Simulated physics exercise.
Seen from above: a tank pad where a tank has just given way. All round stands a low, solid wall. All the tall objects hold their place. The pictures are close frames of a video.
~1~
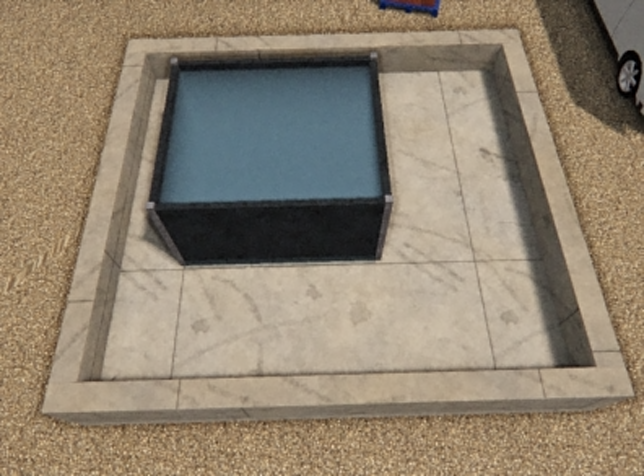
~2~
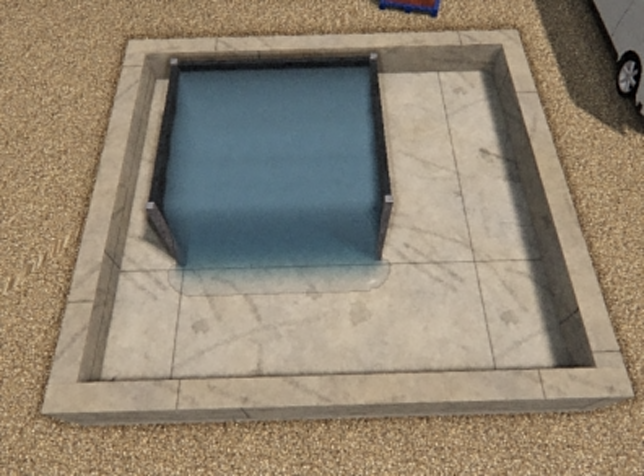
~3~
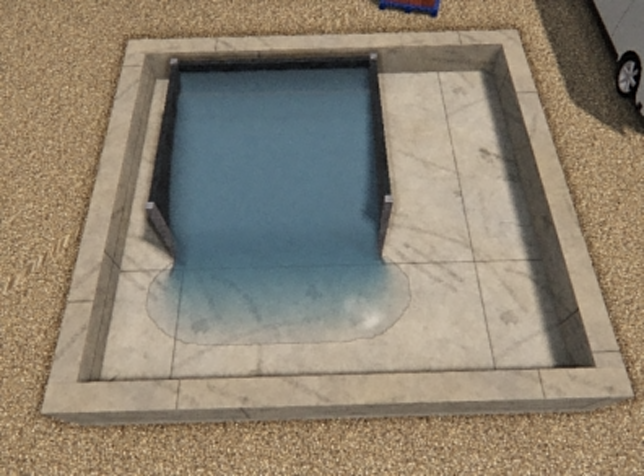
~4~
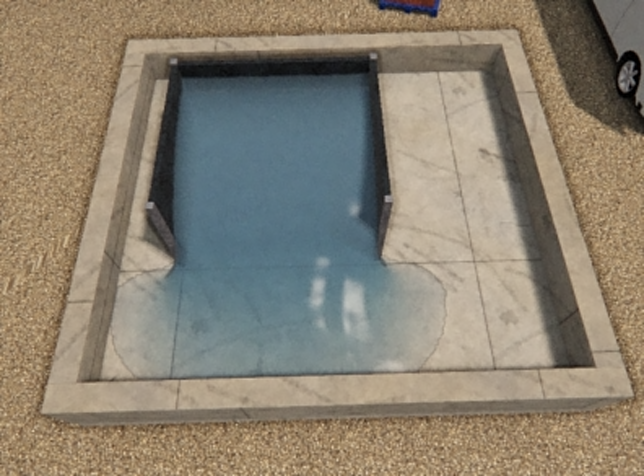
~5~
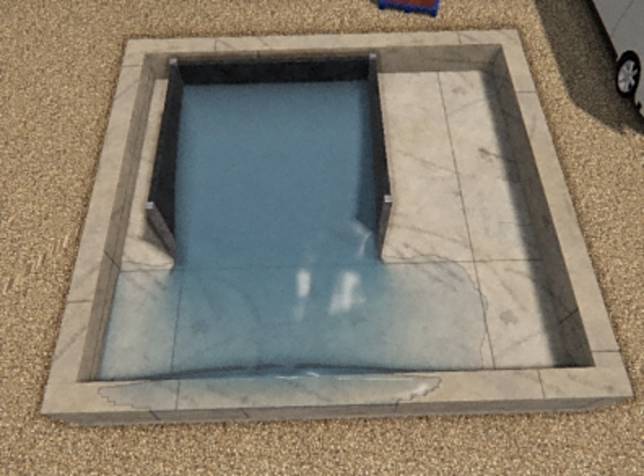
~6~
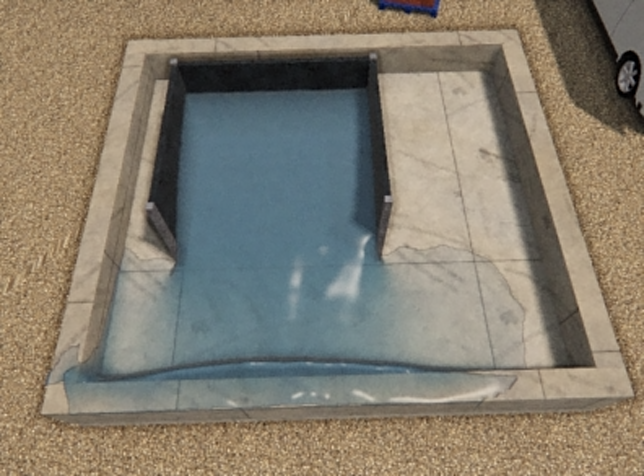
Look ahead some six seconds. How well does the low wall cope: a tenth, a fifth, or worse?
The share lost is from a tenth to a fifth.
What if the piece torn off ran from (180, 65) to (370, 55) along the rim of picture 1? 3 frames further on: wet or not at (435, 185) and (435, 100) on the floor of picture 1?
One after the other: Not flooded, flooded.
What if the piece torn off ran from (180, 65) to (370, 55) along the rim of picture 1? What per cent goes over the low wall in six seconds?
Roughly 16 per cent.
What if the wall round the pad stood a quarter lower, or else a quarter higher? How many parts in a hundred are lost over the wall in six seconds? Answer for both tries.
Roughly 30 per cent, then 8 per cent.
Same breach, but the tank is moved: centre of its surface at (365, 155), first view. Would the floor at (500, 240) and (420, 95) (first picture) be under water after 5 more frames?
In turn: Flooded, no water.
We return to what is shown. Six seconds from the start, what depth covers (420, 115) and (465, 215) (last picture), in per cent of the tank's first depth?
In turn 20 and 16 in a hundred.
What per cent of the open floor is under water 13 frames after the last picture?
I make it 85 per cent.
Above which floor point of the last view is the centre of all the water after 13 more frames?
Close to (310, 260).
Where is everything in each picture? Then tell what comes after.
The first frame shows still water in the open tank at (273, 131).
In the second frame, water pours out at (277, 239) and has run to (174, 270).
In the third frame, water pours out at (278, 243) and has run to (157, 309).
In the fourth frame, water pours out at (278, 246) and has run to (131, 358).
In the fifth frame, the front is at a hidden place, out from the gap at (278, 246).
In the sixth frame, the front is at a hidden place, out from the gap at (279, 248).
A moment on, water covers 35 % of the floor; the low wall has let 3 % over.
Next, water covers 40 % of the floor; the low wall has let 10 % over.
Then, water covers 65 % of the floor; the low wall has let 17 % over.
Later, water covers 80 % of the floor; the low wall has let 17 % over.
In the end, water covers 80 % of the floor; the low wall has let 17 % over.
